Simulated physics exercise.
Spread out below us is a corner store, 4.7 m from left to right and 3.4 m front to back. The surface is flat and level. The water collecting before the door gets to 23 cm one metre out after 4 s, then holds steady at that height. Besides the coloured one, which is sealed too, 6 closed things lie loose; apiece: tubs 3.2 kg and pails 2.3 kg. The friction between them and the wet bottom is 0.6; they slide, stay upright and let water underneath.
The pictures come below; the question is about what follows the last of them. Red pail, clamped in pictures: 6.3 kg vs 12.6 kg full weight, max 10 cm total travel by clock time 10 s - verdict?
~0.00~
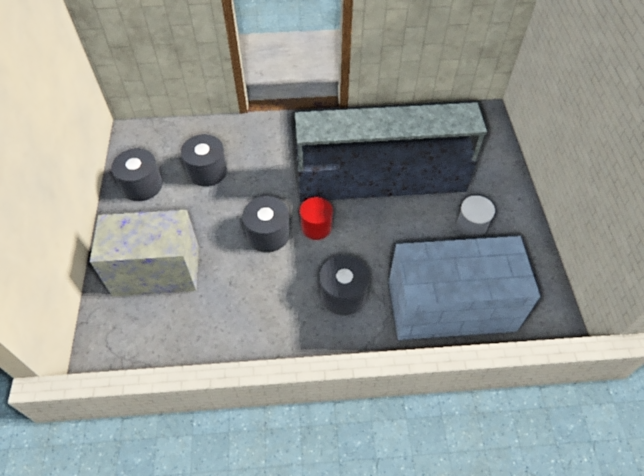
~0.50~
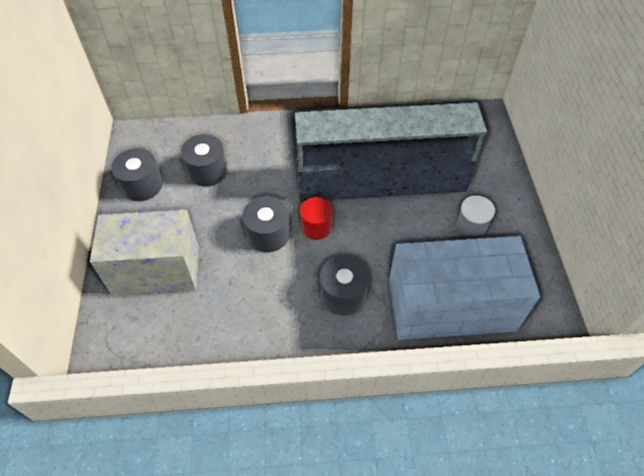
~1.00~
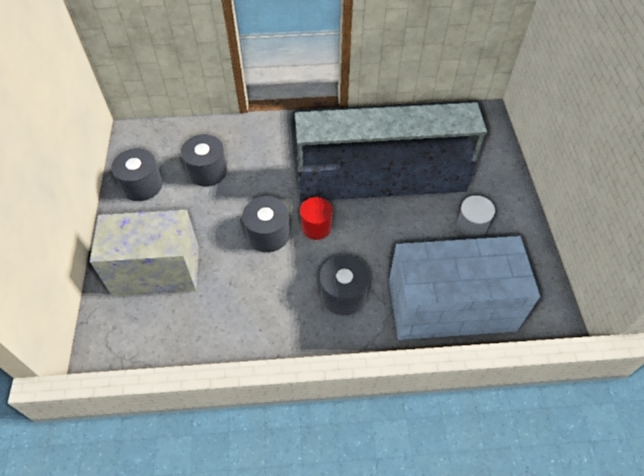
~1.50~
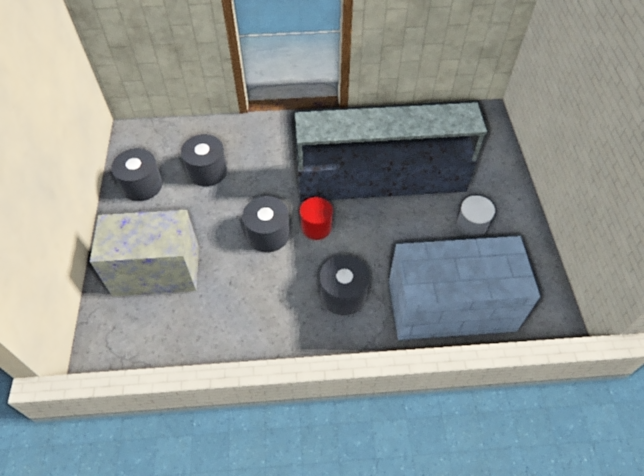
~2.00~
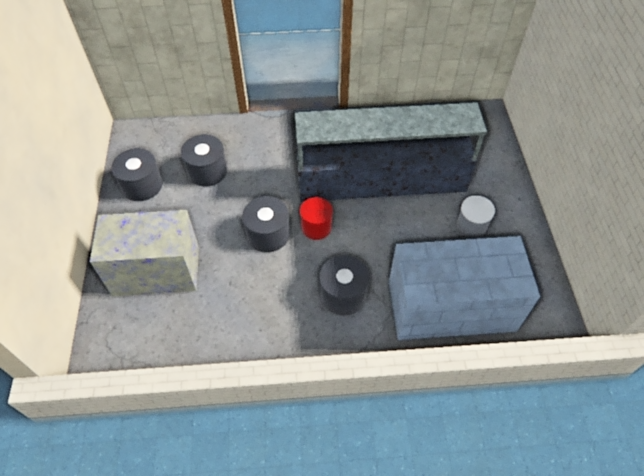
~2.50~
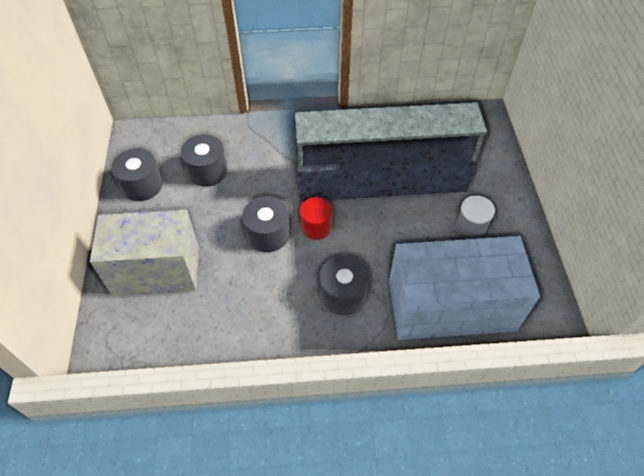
Lighter passes.
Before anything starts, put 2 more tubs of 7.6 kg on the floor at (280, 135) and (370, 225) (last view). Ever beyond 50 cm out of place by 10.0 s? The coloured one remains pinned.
Result, in order - exceeds it; falls shy.
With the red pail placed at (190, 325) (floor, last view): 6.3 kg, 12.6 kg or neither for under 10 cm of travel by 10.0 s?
The answer: You need the heavier weight.
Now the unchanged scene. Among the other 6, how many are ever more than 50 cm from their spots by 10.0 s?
I make that 5.
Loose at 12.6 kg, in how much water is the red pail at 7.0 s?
Close to 2 cm deep.
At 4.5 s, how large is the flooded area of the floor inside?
Somewhere about 6.0 m2, give or take.
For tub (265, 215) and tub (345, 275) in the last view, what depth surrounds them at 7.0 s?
Some 4 cm at the first, some 2 cm at the second.
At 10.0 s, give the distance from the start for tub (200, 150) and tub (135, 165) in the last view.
40 cm and 100 cm respectively.
After 3.5 s the red pail would be 0 cm from its start with 6.3 kg and 0 cm from its start with 12.6 kg; 1 cm of water round it then.
After 4.5 s the red pail would be 0 cm from its start with 6.3 kg and 0 cm from its start with 12.6 kg; 2 cm of water round it then.
After 7.0 s the red pail would be 0 cm from its start with 6.3 kg and 0 cm from its start with 12.6 kg; 2 cm of water round it then.
After 10.0 s the red pail would be 1 cm from its start with 6.3 kg and 0 cm from its start with 12.6 kg; 5 cm of water round it then.
